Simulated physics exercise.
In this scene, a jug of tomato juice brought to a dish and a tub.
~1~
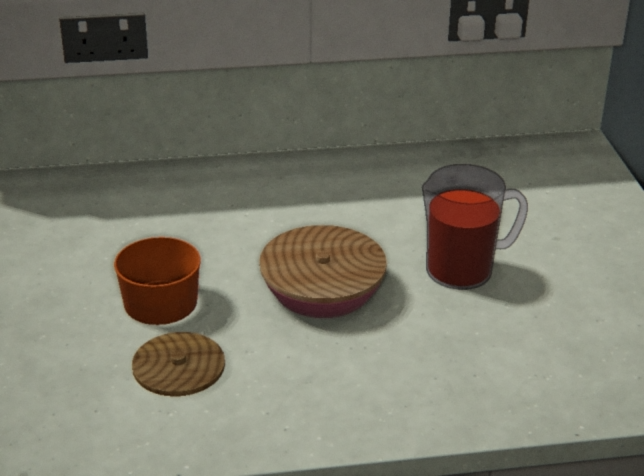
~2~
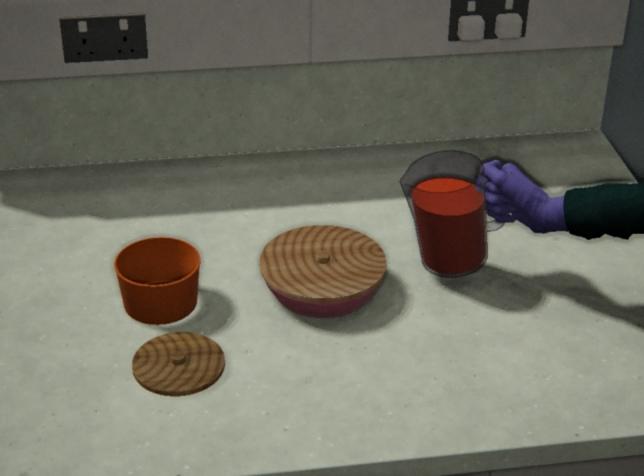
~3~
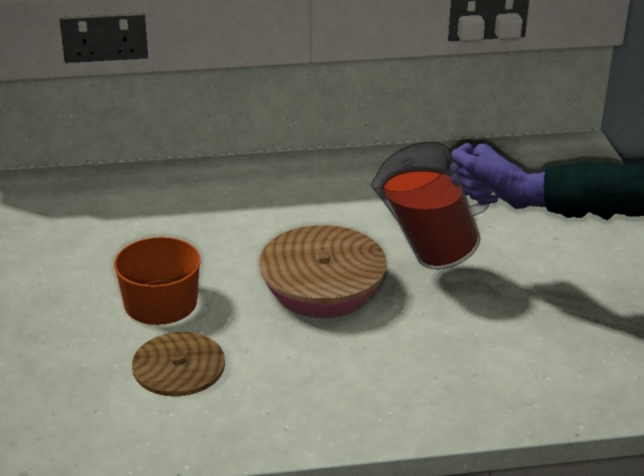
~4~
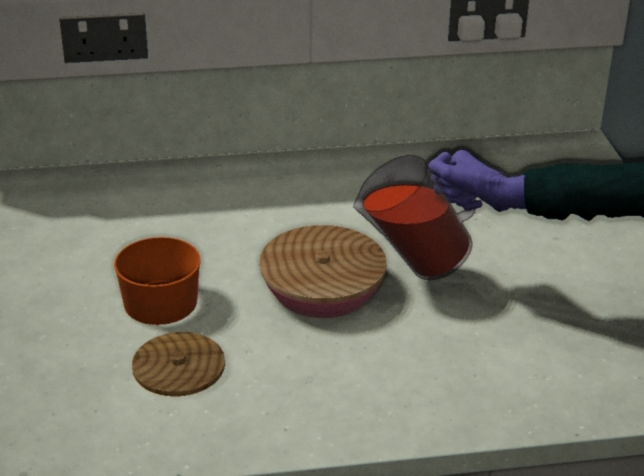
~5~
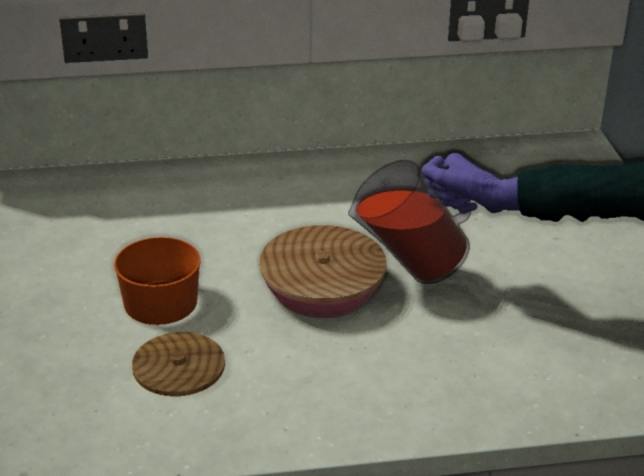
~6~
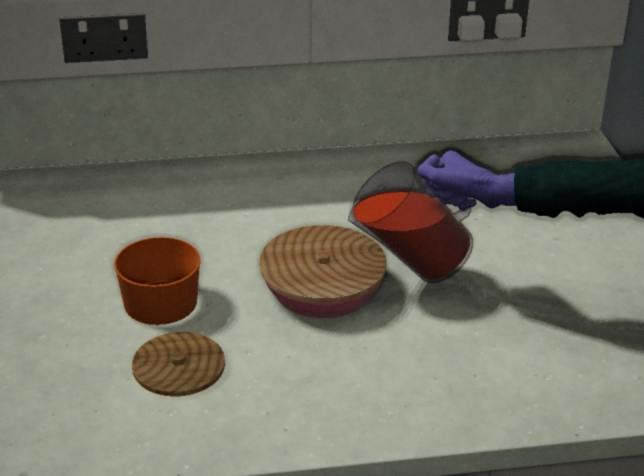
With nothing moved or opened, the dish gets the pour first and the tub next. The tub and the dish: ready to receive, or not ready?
Tub - ready; dish - not ready.
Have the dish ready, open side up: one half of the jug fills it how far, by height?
My estimate is 60 %.
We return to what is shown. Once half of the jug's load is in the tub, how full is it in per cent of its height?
60%, roughly.
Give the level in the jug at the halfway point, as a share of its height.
About 35 per cent.
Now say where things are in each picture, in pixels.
The first frame shows before the pour; jug (463, 226) about two thirds full; dish (323, 279) with its lid on; tub (159, 283) open.
In the second frame, the jug is on its way; jug about two thirds full, surface at (448, 197); dish (323, 279) with its lid on.
The third frame shows tilting; jug (431, 206) tipped 25° with all of its load; tub (159, 283) open.
The fourth frame shows no stream yet; jug (417, 218) tipped 30° with all of its load; dish (323, 279) with its lid on.
The fifth frame shows still nothing leaves it; jug (413, 223) tipped 35° with all of its load; tub (159, 283) open.
The sixth frame shows on the point of pouring; jug (414, 224) tipped 40° with all of its load; dish (323, 279) with its lid on; tub (159, 283) open.
A moment on, it hits the lid of the dish and runs off.
Further on, the tomato juice goes into the tub.
When it is over, the dish is empty, in a puddle; the tub has its share inside.
